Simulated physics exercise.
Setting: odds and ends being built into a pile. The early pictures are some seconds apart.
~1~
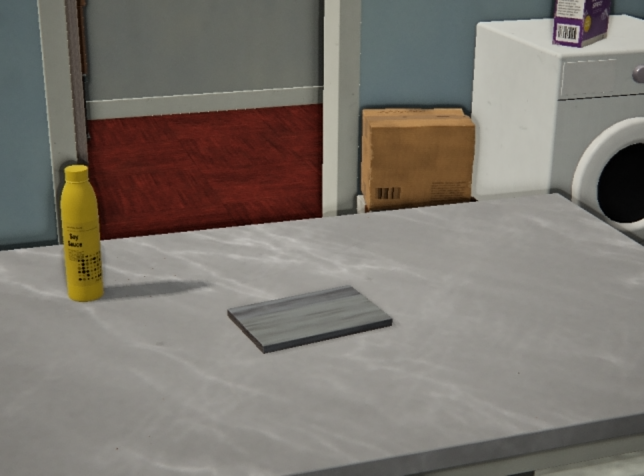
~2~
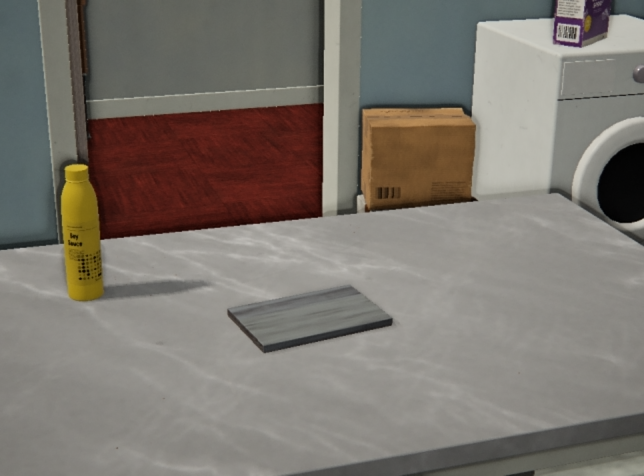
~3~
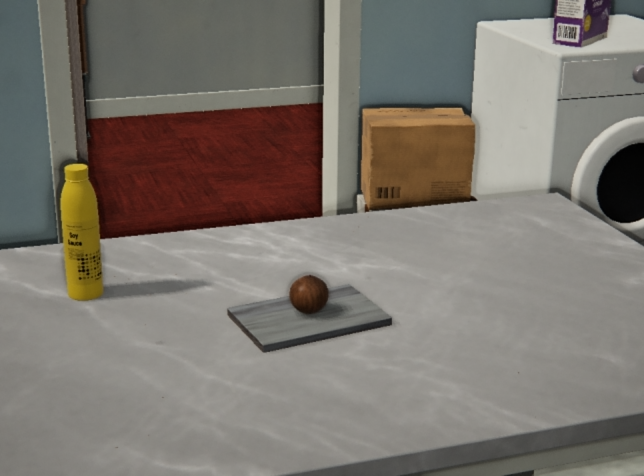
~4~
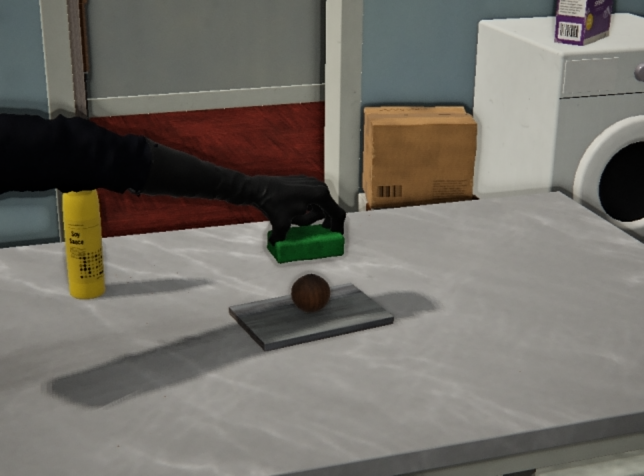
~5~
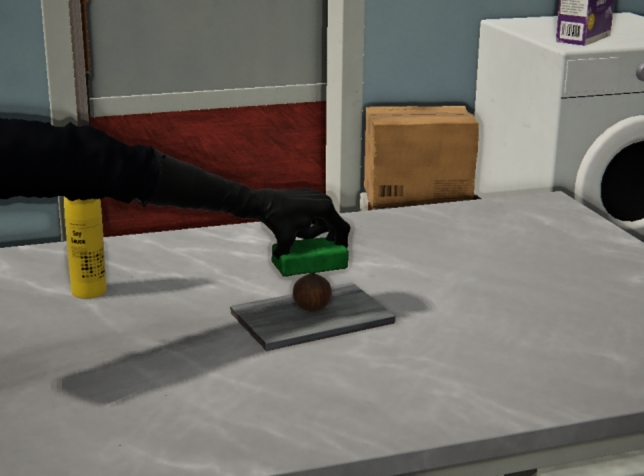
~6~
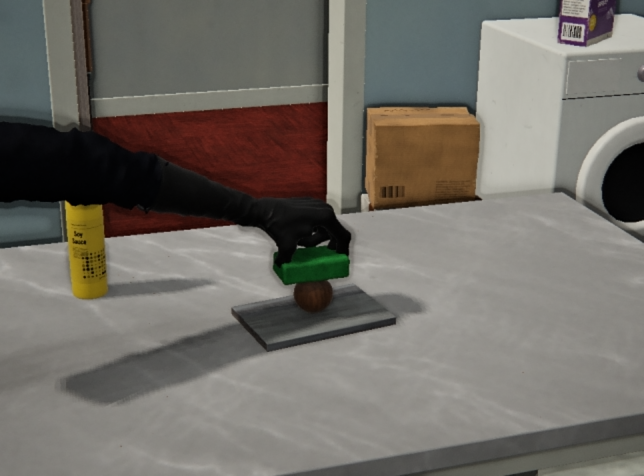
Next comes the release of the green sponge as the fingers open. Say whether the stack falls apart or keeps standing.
It fails.
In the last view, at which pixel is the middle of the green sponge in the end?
End position in the final view: Approximately (263, 286).
Then, 0.50 s past the last view, green sponge rocked 41° from its first pose near (297, 270).
Then, 0.80 s past the last view, green sponge on its side near (270, 283).
Then, 1.20 s past the last view, green sponge on its side near (267, 285).
Then, 2.00 s past the last view, green sponge resting near (265, 285).
Finally, down or leaning hard in the pile, green sponge; the other 3 still in place. Final places as the last picture's camera would see them, green sponge near (263, 286). The pile loses its balance.
